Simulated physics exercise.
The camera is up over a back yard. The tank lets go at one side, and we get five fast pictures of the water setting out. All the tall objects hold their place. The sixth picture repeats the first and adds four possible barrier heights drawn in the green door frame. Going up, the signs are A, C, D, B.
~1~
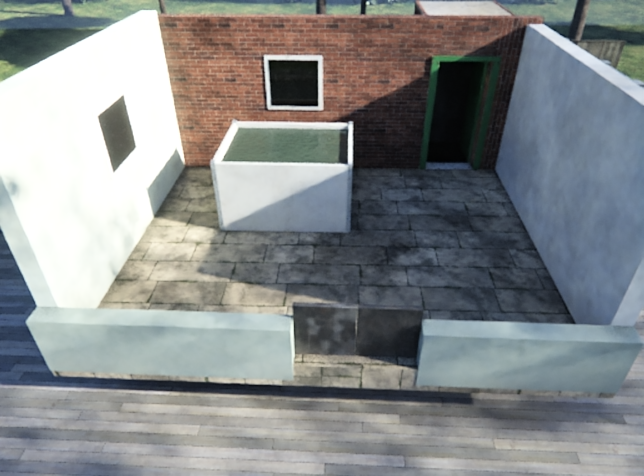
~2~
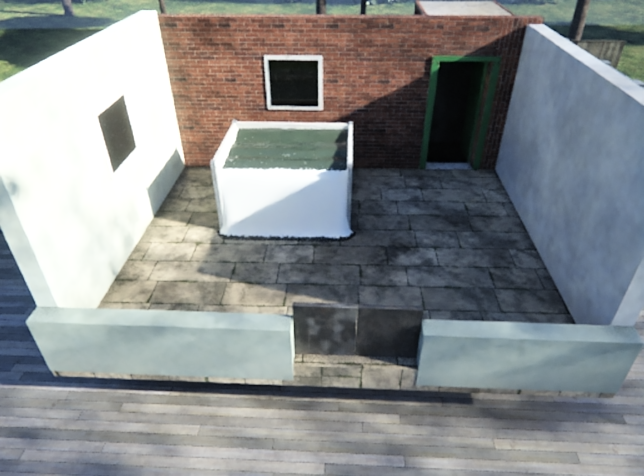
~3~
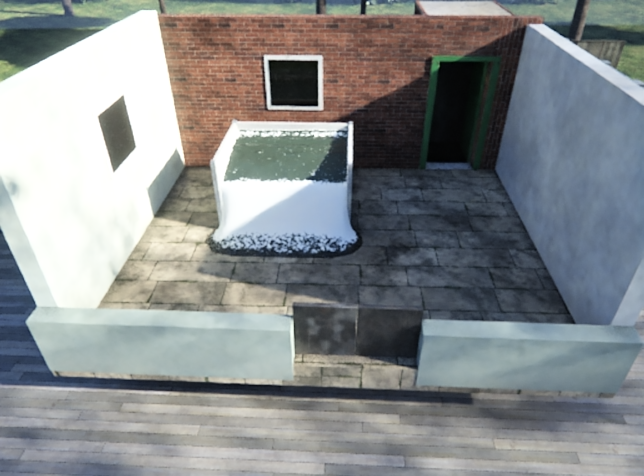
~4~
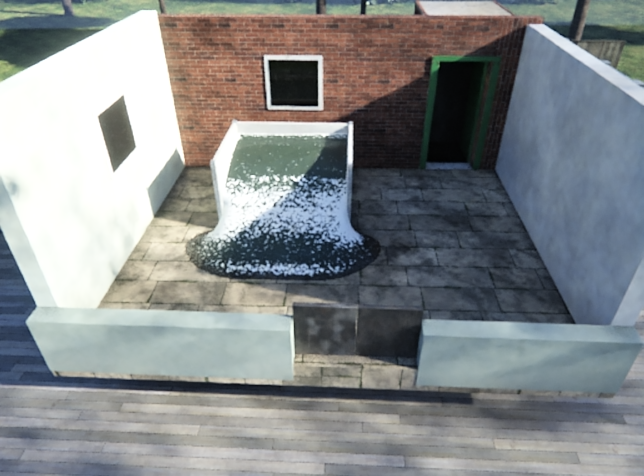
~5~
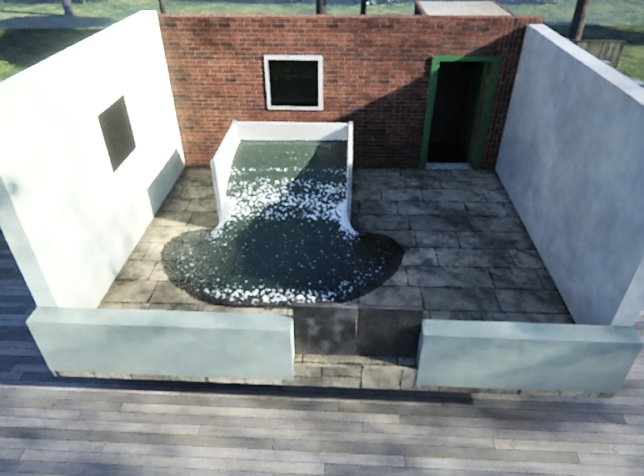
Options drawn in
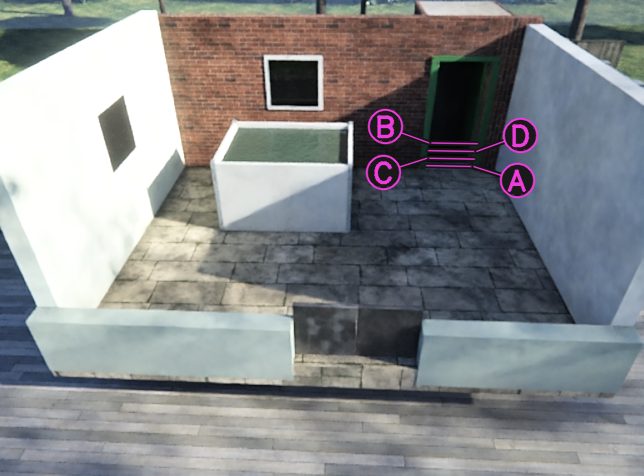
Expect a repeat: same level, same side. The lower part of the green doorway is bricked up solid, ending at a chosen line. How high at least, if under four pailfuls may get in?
Use line C.
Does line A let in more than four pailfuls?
Yes, it does.
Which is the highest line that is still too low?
That would be A.
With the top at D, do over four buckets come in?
No.
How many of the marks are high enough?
Three of the four.
On the marked copy, A at (449, 166); B at (453, 143); C at (450, 158); D at (452, 151); from the bottom up A, C, D, B.
With A, some 20 bucketfuls get in.
With B, nothing gets over.
With C, a splash gets over, under a bucket.
With D, nothing gets over.
